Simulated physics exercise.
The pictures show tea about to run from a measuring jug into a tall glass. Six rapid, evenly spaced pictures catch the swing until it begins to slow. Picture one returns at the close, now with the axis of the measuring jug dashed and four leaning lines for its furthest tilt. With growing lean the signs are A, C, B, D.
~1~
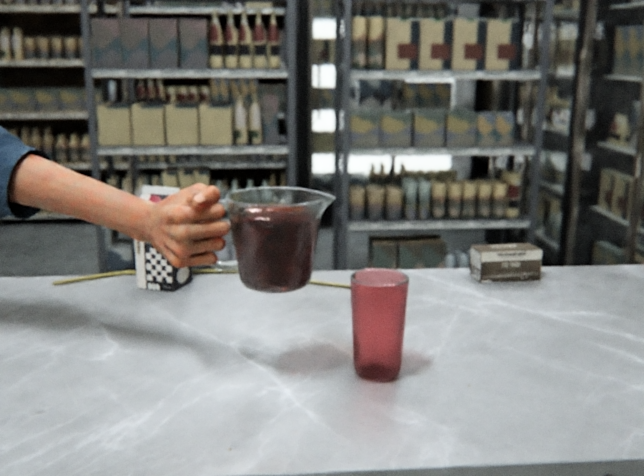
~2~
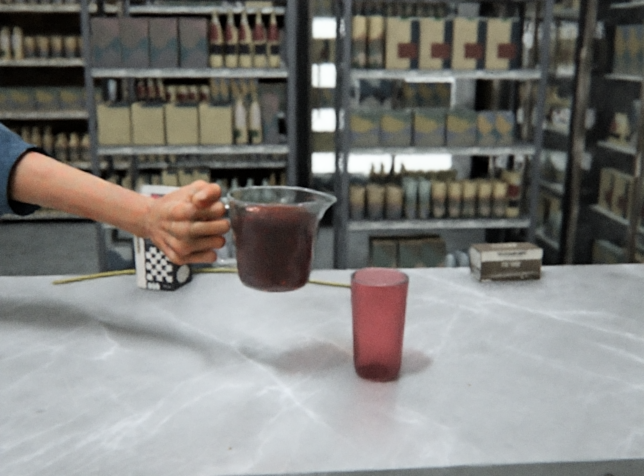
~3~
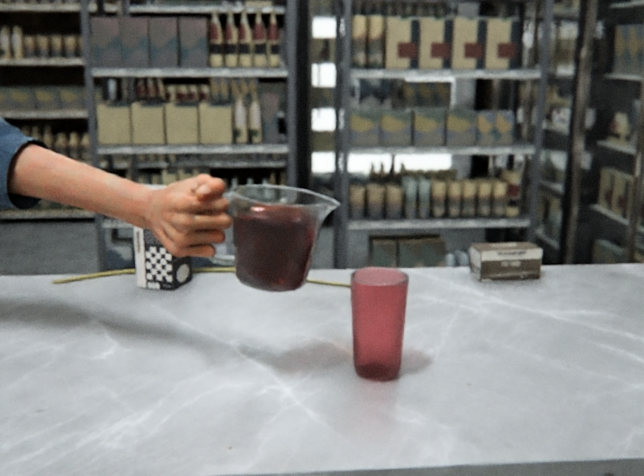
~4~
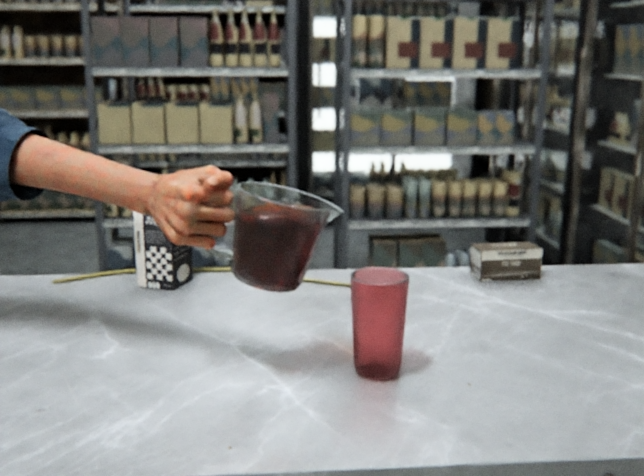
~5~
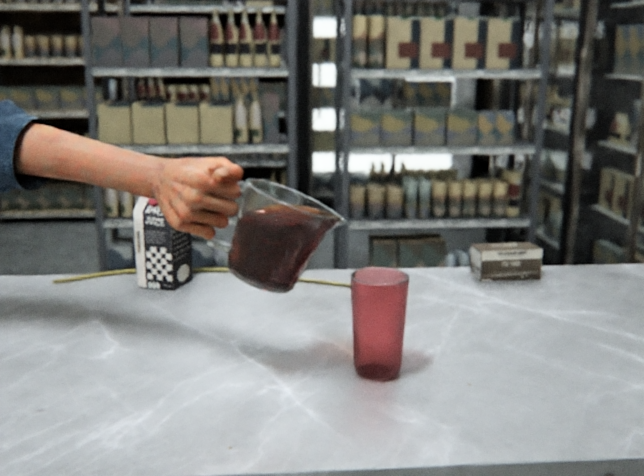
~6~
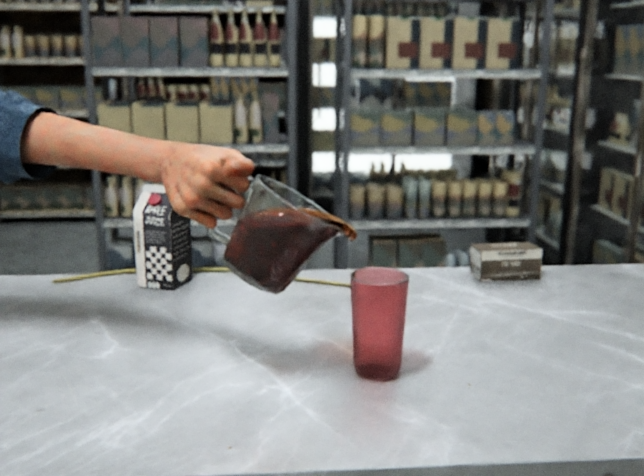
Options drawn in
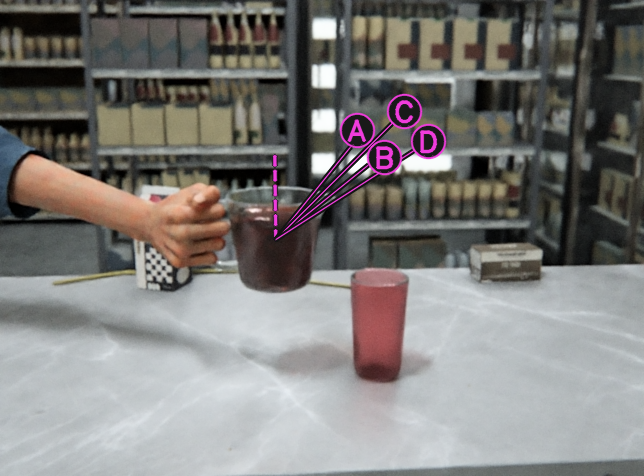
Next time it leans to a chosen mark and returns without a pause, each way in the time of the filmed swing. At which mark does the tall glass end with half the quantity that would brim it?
Mark C.
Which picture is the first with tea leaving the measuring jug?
Picture 6.
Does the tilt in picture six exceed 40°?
No.
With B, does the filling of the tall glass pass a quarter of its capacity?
Yes.
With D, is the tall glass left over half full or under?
Over half.
On the marked copy, A at (350, 147); B at (368, 165); C at (392, 123); D at (413, 150).
With A, the tall glass ends with about 35 % of what it can hold.
With B, the tall glass ends with about 64 % of what it can hold.
With C, the tall glass ends with about 50 % of what it can hold.
With D, the tall glass ends with about 78 % of what it can hold; 4 % of the tea is spilt.
